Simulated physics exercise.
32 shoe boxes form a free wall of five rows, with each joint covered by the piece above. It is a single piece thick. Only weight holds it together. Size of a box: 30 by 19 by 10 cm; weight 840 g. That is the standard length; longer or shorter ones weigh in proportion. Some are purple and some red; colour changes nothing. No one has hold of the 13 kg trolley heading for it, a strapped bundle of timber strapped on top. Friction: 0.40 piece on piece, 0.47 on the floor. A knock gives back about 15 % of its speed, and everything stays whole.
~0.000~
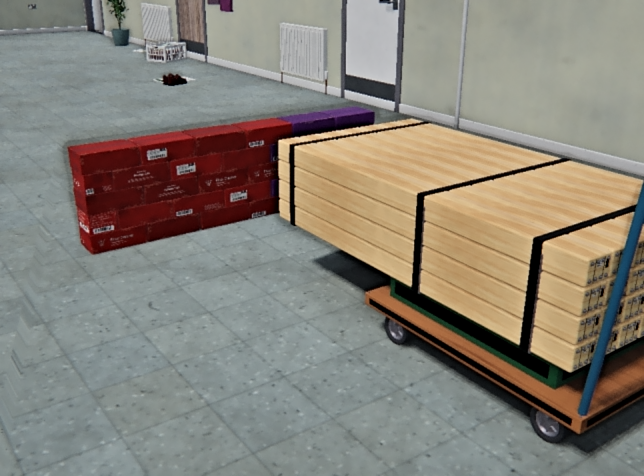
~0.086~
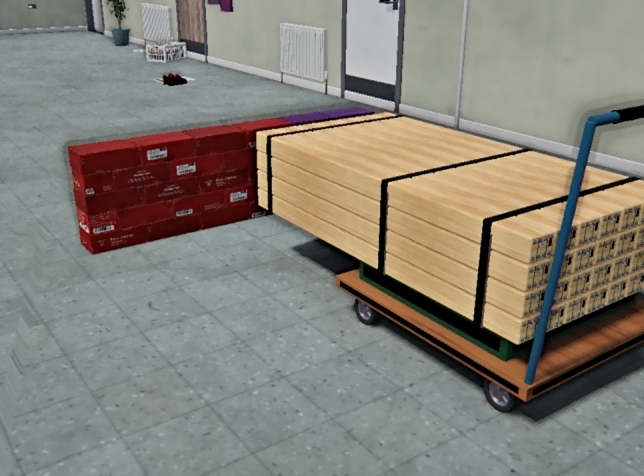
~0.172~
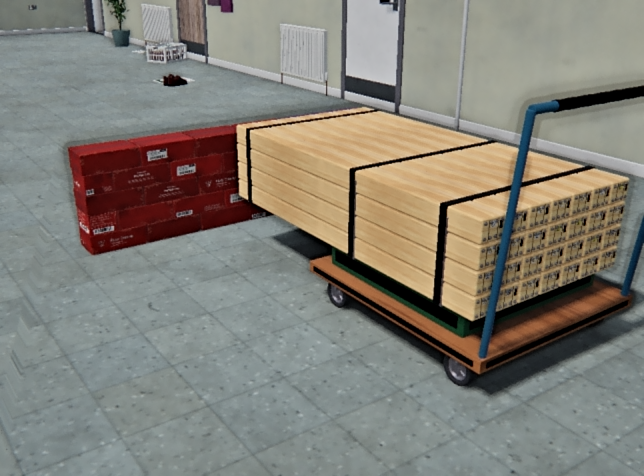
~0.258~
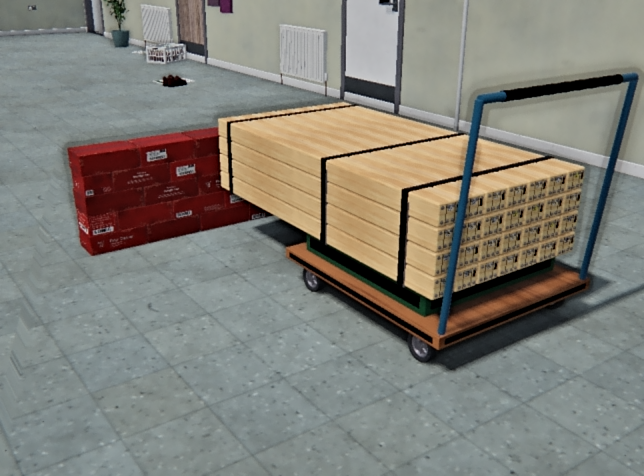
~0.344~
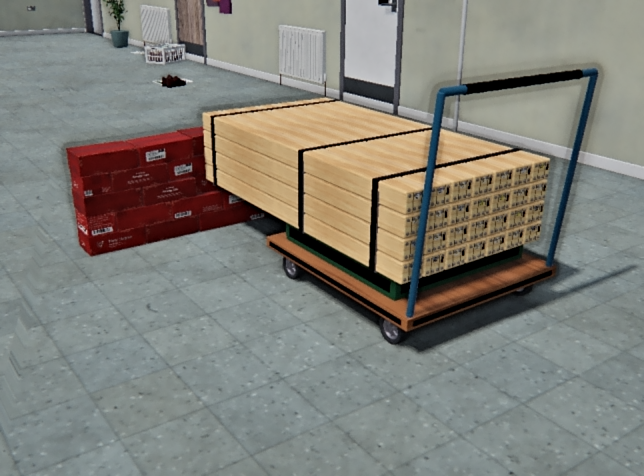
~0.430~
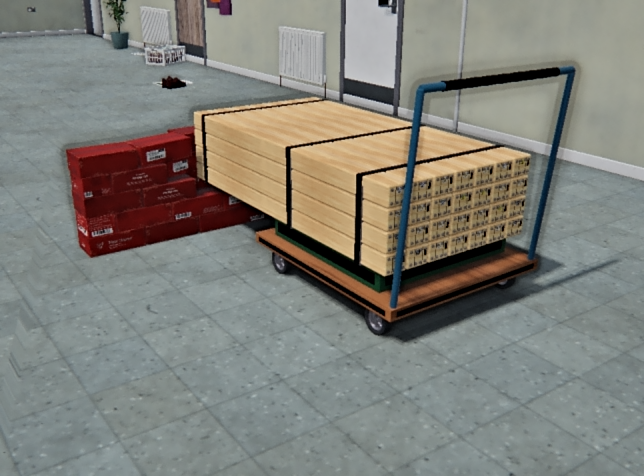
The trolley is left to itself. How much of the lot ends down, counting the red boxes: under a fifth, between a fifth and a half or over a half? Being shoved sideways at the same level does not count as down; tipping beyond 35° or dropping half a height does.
It comes to between a fifth and a half.
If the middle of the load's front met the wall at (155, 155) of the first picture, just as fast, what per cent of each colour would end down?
Then purple 0, red 60 per cent.
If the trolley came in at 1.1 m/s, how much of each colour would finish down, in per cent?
In that case purple 40, red 40 per cent.
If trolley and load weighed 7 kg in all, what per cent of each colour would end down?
In that case purple 40, red 40 per cent.
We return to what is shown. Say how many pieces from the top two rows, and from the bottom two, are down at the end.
From the top 9, from the bottom 0.
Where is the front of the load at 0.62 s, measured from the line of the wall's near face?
Roughly 35 cm.
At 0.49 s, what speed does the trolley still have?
About 1.0 m/s.
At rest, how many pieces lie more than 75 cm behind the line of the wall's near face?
Some 4 pieces.
After 0.49 s, load 20 cm past the wall's line, still rolling; none of the 20 red boxes down (0 of 32 in all colours); top red box shifted 43 mm; top purple box leaning 4°.
After 0.62 s, load 33 cm past the wall's line, still rolling; 6 of the 20 red boxes down (10 of 32 in all colours); top red box leaning 4°; top purple box leaning 4°.
After 0.86 s, load 56 cm past the wall's line, still rolling; 7 of the 20 red boxes down (12 of 32 in all colours); top red box leaning 73°, 13 cm lower; top purple box leaning 57°, 12 cm lower.
After 1.26 s, load 81 cm past the wall's line, still rolling; 7 of the 20 red boxes down (12 of 32 in all colours); top red box on its side; top purple box leaning 58°, 14 cm lower.
At rest (2.0 s), load 82 cm past the wall's line, stopped; 7 of the 20 red boxes down (12 of 32 in all colours); top red box upside down; top purple box leaning 56°, 14 cm lower. That is 35 per cent. As the last picture would show them, middles, top red box near (103, 221), top purple box near (324, 140).
